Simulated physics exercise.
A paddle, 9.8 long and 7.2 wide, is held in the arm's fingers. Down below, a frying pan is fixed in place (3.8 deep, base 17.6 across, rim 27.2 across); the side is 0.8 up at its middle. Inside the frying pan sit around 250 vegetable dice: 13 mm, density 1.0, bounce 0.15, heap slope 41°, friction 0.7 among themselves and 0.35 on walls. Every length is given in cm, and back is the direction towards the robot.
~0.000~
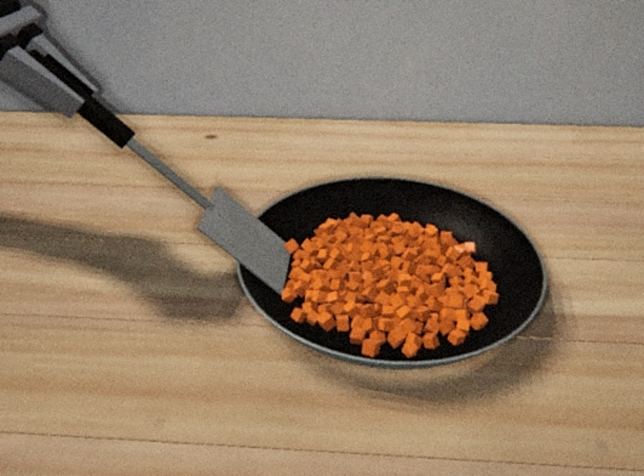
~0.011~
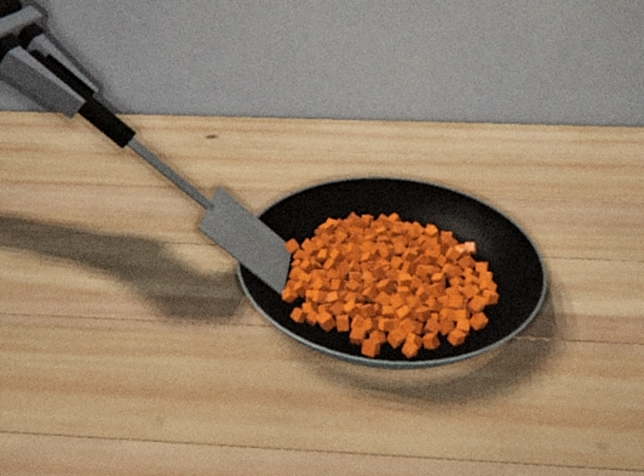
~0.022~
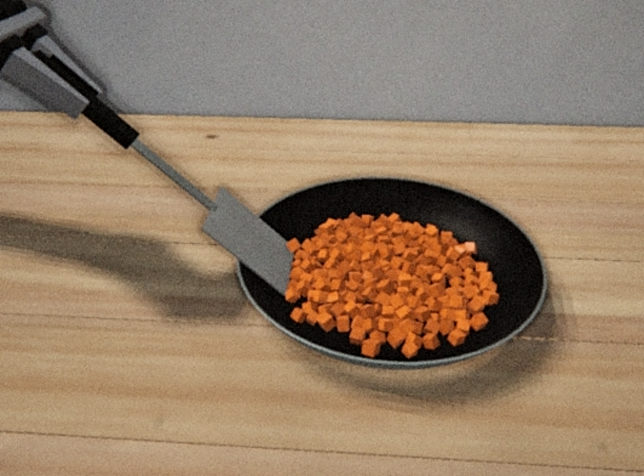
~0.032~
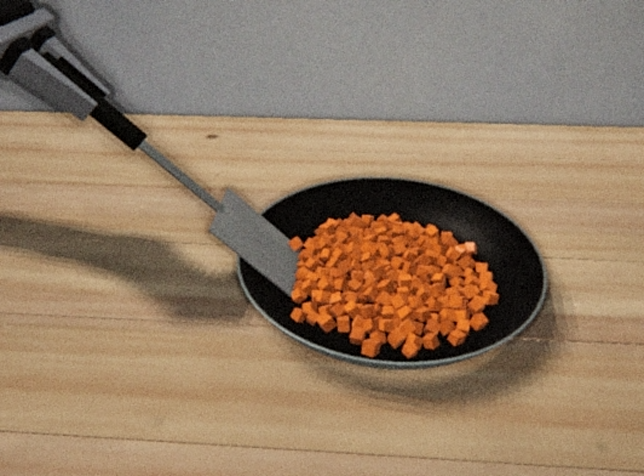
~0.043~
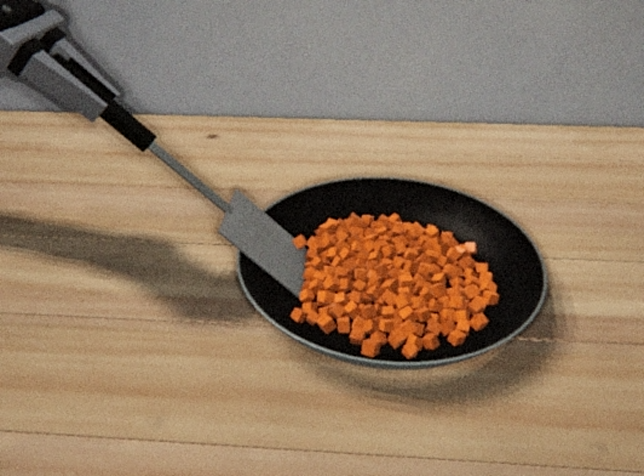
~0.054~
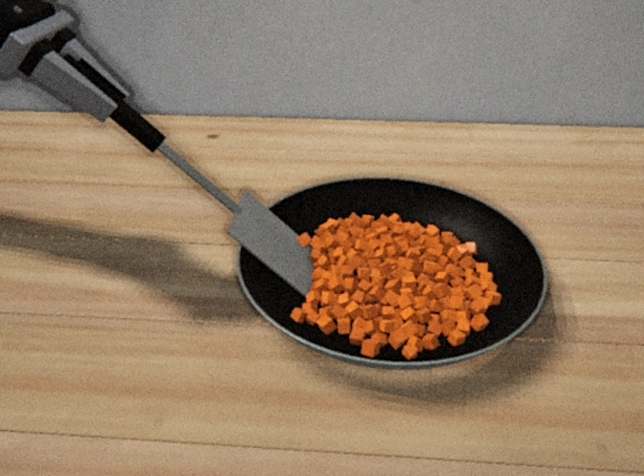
A heap of small orange vegetable cubes fills much of a black frying pan on a pale wooden surface against a plain grey wall, seen from above at an angle. At the upper left, a dark and grey robotic arm holds a grey spatula slanting down to the pan's left side. The spatula slides slightly rightward against the cubes, which barely shift, while pan and camera stay still.
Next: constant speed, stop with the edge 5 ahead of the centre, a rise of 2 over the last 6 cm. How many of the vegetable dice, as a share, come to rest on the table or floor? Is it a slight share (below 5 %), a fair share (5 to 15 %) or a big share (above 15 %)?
It is a slight share.
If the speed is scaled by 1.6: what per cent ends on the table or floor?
I'd put it around 5 per cent.
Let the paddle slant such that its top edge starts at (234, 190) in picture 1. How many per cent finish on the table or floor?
Around 5 percent ends up on the table or floor.
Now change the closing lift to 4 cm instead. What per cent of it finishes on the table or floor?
Some 0 per cent.
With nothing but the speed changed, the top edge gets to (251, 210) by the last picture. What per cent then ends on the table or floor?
About 10 per cent.
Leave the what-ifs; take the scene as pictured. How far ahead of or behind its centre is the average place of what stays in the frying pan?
The balance point is about 5.0 cm ahead.
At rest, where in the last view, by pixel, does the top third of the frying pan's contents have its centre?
The middle lies somewhere around (482, 264).
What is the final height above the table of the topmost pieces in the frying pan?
It reaches roughly 5.0 cm.
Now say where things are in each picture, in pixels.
The first picture shows the paddle top edge at (208, 206), sloping 46°; upper third of the load around (398, 263), from x 290 to 490, top at y 220; 247 in the frying pan.
The second picture shows the paddle top edge at (209, 206), sloping 46°; upper third of the load around (398, 263), from x 290 to 490, top at y 220.
The third picture shows the paddle top edge at (212, 207), sloping 46°; upper third of the load around (398, 264), from x 295 to 490, top at y 220.
The fourth picture shows the paddle top edge at (219, 208), sloping 46°; upper third of the load around (398, 264), from x 295 to 490, top at y 220.
The fifth picture shows the paddle top edge at (228, 209), sloping 46°; upper third of the load around (390, 264), from x 300 to 490, top at y 220.
The sixth picture shows the paddle top edge at (236, 210), sloping 46°; upper third of the load around (393, 263), from x 300 to 490, top at y 220; 247 in the frying pan.
After 0.11 s, sloping 46°, highest piece 4 above the table; 247 in the frying pan.
After 0.17 s, sloping 46°, highest piece 5 above the table; 247 in the frying pan.
After 0.40 s, sloping 46°, highest piece 5 above the table; 247 in the frying pan.
After 1.45 s, sloping 46°, highest piece 5 above the table; 247 in the frying pan.
In the end, 247 in the frying pan. That is 0 % on the table or floor.
